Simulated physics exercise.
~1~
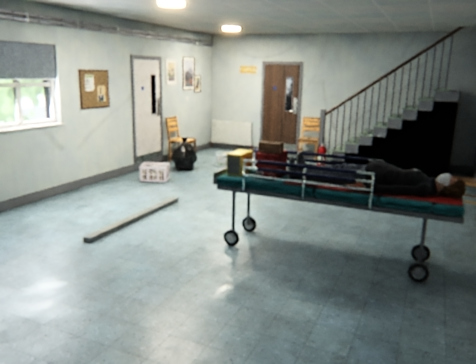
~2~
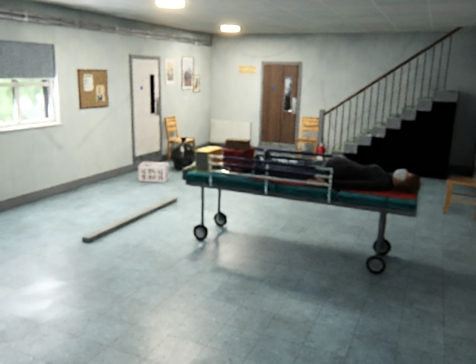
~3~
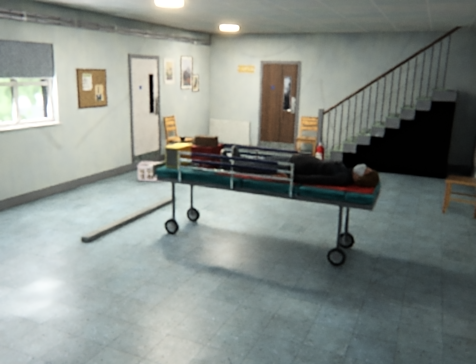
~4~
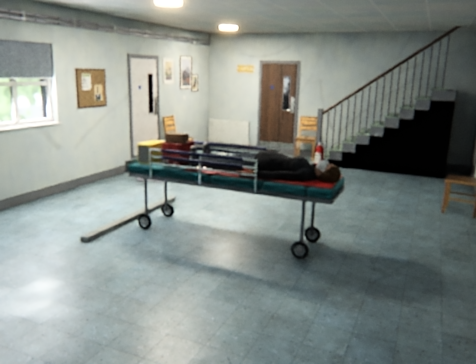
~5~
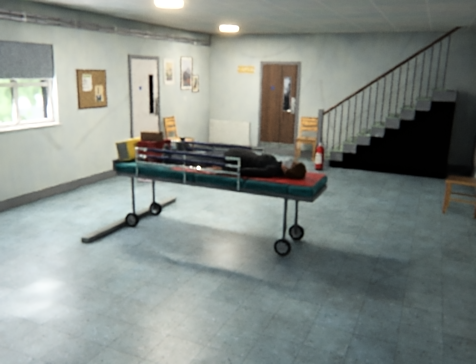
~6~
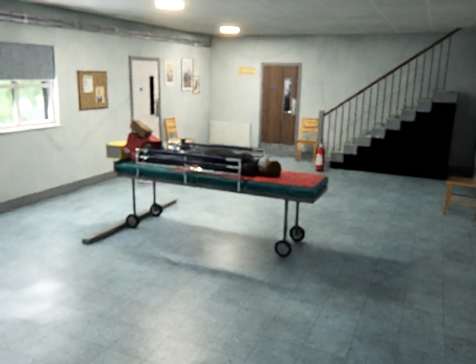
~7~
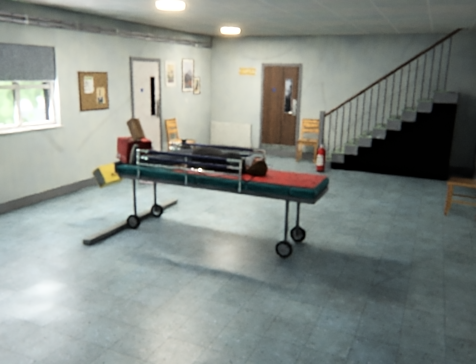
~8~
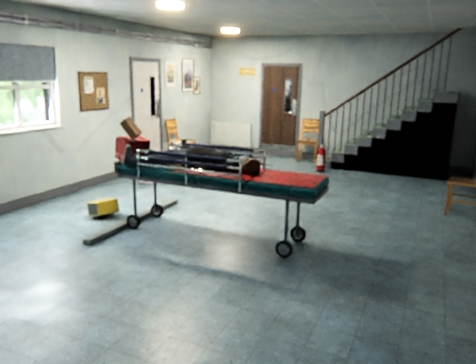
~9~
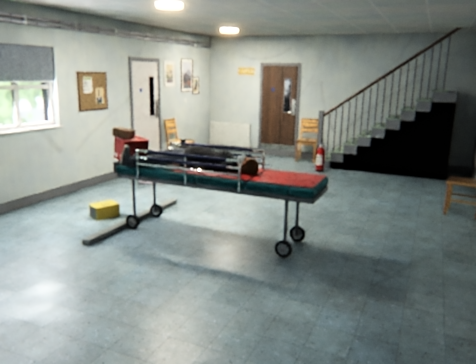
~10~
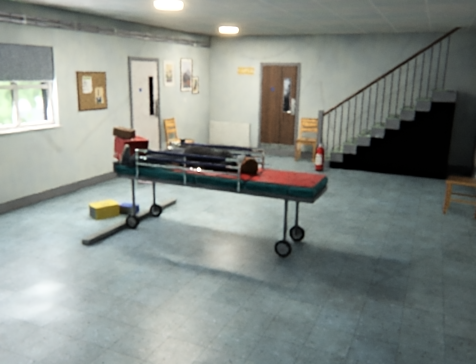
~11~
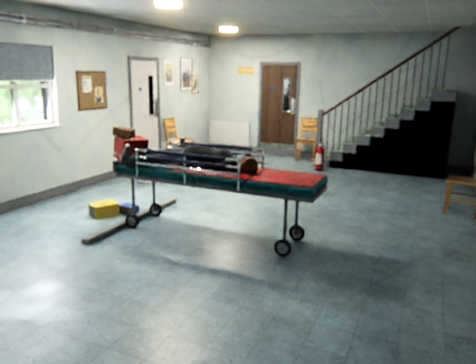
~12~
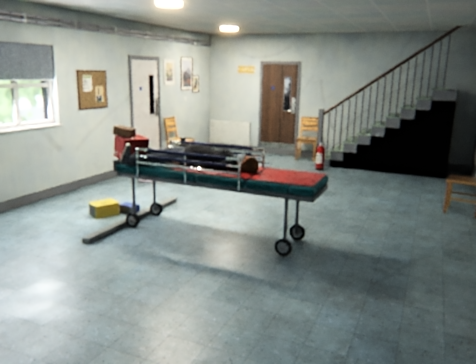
A person in dark clothes lies on a wheeled stretcher with a green and red top, seen from a slightly swaying view across a pale room with stairs at the right. A yellow box, a red bag and a brown box sit at its left end. The stretcher rolls left and stops short near a bar on the floor. The person and the load keep sliding left, the brown box tilts, and the yellow box tips off and drops to the floor. A blue item appears beside it. The person, red bag and tilted brown box remain on the stretcher.
